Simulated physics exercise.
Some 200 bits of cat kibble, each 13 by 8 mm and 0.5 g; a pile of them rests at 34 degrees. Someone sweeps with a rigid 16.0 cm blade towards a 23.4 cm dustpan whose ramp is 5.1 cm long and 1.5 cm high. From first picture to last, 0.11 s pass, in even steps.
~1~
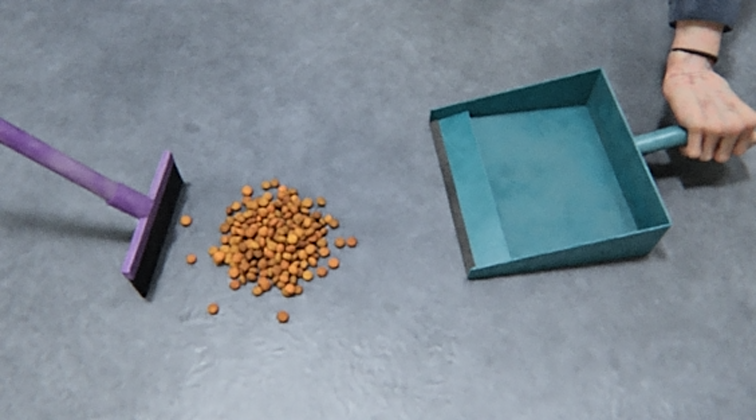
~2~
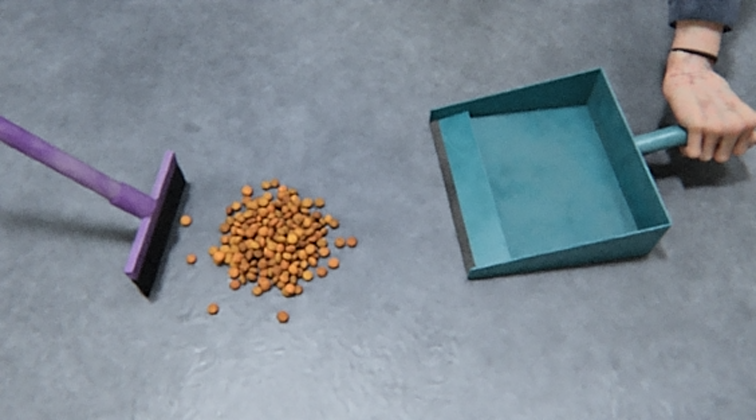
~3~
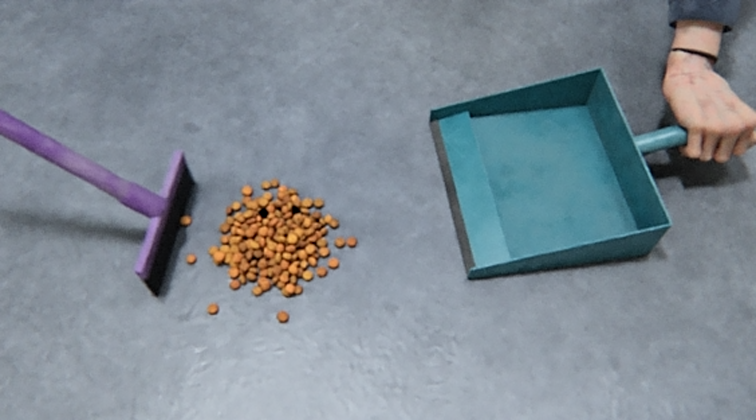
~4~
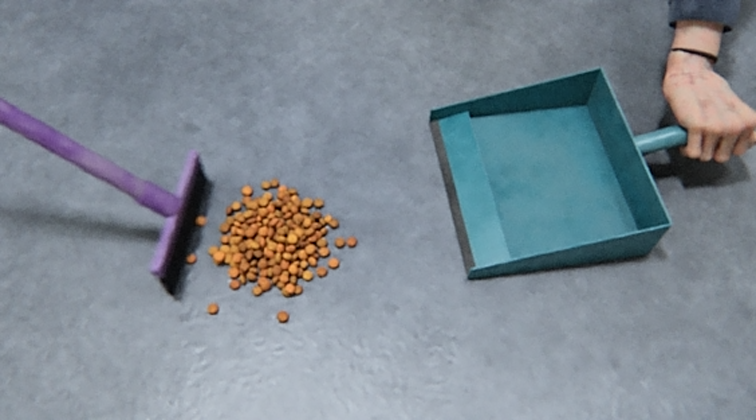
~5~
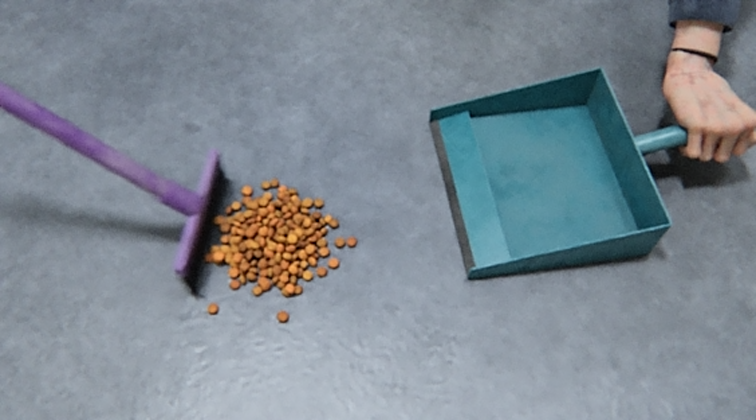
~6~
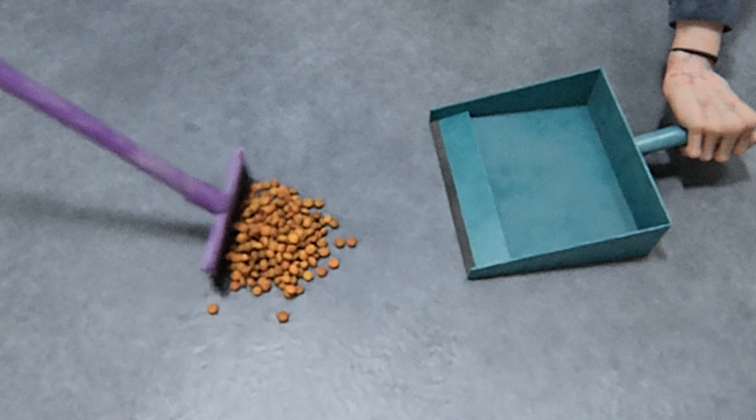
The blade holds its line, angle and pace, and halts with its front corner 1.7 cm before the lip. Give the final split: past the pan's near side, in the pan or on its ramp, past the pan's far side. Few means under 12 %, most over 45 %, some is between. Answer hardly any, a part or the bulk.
Past the pan's near side: A part; in the pan or on its ramp: The bulk; past the pan's far side: Hardly any.
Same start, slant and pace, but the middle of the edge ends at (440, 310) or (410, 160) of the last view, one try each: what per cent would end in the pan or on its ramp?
Some 30 and 45 per cent.
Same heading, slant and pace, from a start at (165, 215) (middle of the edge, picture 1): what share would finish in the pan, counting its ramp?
About 50 per cent.
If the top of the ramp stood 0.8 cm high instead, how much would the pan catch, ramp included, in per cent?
Then about 60 per cent.
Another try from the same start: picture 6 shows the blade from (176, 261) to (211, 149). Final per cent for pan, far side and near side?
Pan 15, far 0, near 5.
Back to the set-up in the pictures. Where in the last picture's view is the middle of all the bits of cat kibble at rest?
Near (493, 250).
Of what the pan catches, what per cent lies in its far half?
About 30 per cent.
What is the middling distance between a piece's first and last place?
Roughly 28 cm.
Then, 0.09 s after the last picture, middle of the blade 14 cm from the lip; 0 % over the lip, far side 0 %, near side 10 %.
Then, 0.16 s after the last picture, middle of the blade 6 cm from the lip; 5 % over the lip, far side 0 %, near side 25 %.
Then, 0.36 s after the last picture, middle of the blade 4 cm from the lip; 55 % over the lip, far side 0 %, near side 30 %.
In the end, near side 30 %, pan 50 %, far side 0 %, in front of the lip or behind the blade 15 %.
